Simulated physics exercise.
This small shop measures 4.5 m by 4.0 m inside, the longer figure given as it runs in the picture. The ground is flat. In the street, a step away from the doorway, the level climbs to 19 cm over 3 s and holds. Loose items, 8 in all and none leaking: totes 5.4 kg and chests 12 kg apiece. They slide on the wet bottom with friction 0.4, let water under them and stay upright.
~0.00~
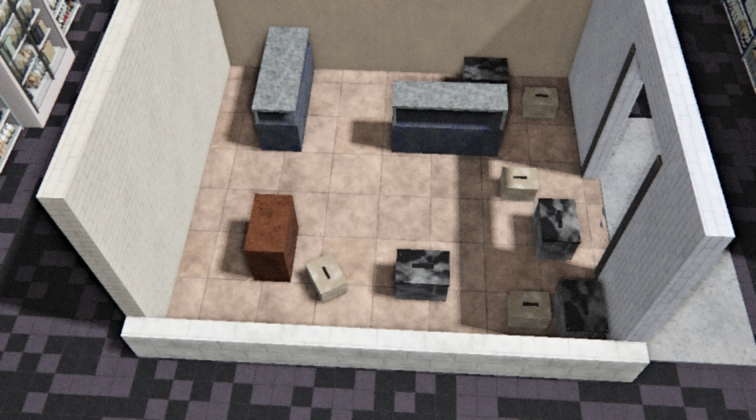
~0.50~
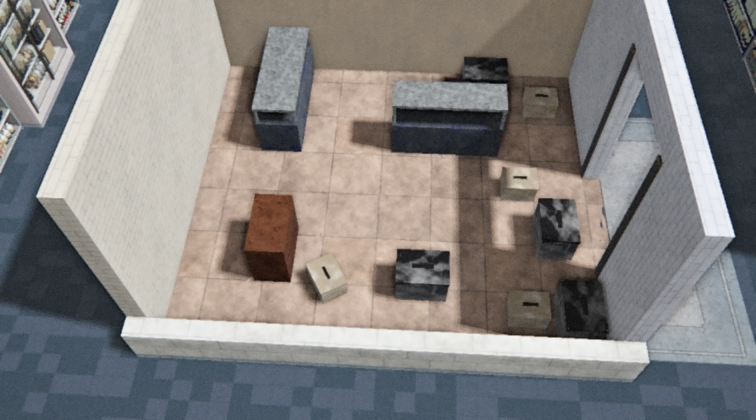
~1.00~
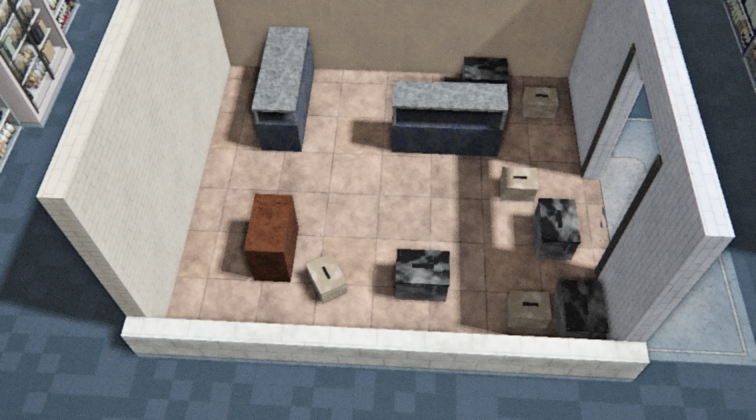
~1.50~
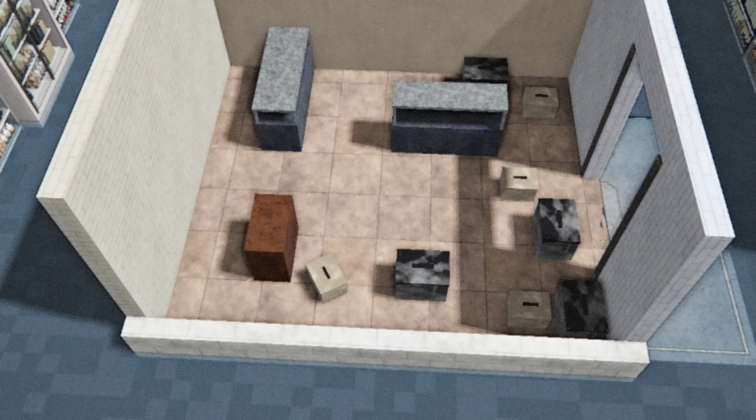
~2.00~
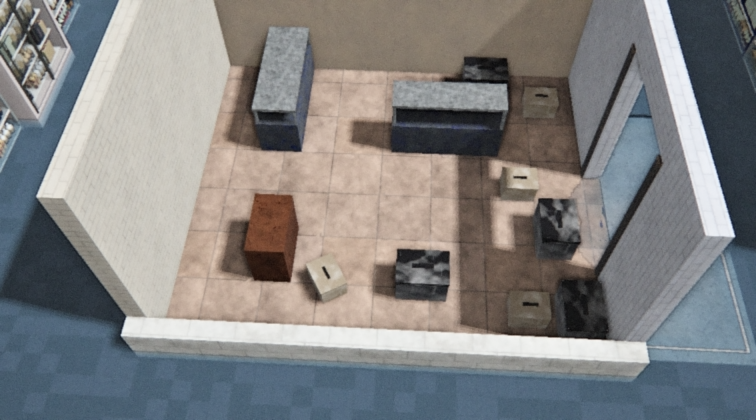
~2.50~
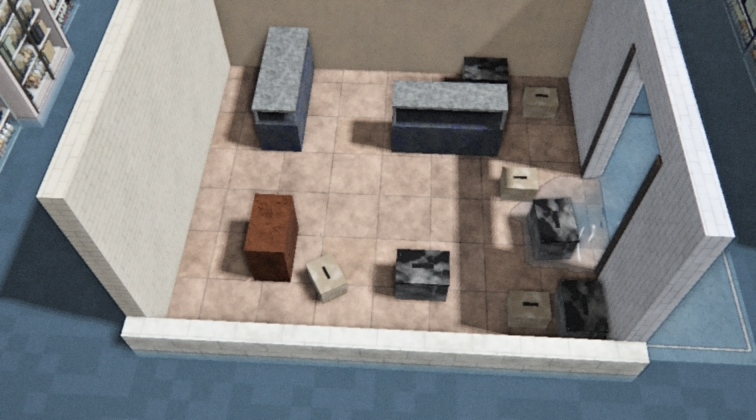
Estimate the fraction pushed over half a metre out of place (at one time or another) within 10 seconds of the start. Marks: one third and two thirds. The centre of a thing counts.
That comes to from one to two thirds.
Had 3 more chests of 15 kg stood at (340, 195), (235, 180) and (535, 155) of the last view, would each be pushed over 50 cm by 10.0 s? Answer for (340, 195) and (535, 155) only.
In that order: More, less.
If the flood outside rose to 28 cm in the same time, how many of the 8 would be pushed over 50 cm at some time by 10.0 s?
Then 4.
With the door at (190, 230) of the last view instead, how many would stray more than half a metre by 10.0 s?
In that case 3 of them.
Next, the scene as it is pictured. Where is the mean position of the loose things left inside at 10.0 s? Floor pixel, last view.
Around (418, 232).
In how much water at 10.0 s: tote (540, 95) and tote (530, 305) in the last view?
Roughly 3 and 5 cm.
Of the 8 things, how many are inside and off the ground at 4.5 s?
At that moment 0.
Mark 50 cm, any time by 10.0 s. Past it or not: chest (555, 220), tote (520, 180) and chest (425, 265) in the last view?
In that order: More, past it, past it.
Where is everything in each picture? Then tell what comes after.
The first frame shows a chest at (559, 219) rests on the ground; a tote at (326, 273), on the bottom; water covers 0.0 m2; 0 of 8 have shifted.
The second frame shows a chest at (559, 219) rests on the ground; a tote at (326, 273), on the bottom; water covers 0.0 m2; 0 of 8 have shifted.
The third frame shows a chest at (559, 219) rests on the ground; a tote at (326, 273), on the bottom; 0.0 m2 under water; 0 of 8 have shifted.
The fourth frame shows a chest at (559, 219) rests on the ground; a tote at (326, 273) rests on the ground; water covers 0.0 m2; 0 of 8 have shifted.
The fifth frame shows a chest at (559, 219) rests on the ground; a tote at (326, 273), on the bottom; water covers 0.1 m2; 0 of 8 have shifted.
The sixth frame shows a chest at (556, 220) rests on the ground, 4 cm from its start; a tote at (326, 273), on the bottom; 0.6 m2 under water; 0 of 8 have shifted.
After 3.5 s 2 of 8 are over 50 cm from their spots; 0 afloat.
After 4.5 s 2 of 8 are over 50 cm from their spots; 0 afloat.
After 7.0 s 3 of 8 are over 50 cm from their spots; 4 afloat.
After 10.0 s 3 of 8 are over 50 cm from their spots, and 3 have been at some point; 5 afloat.
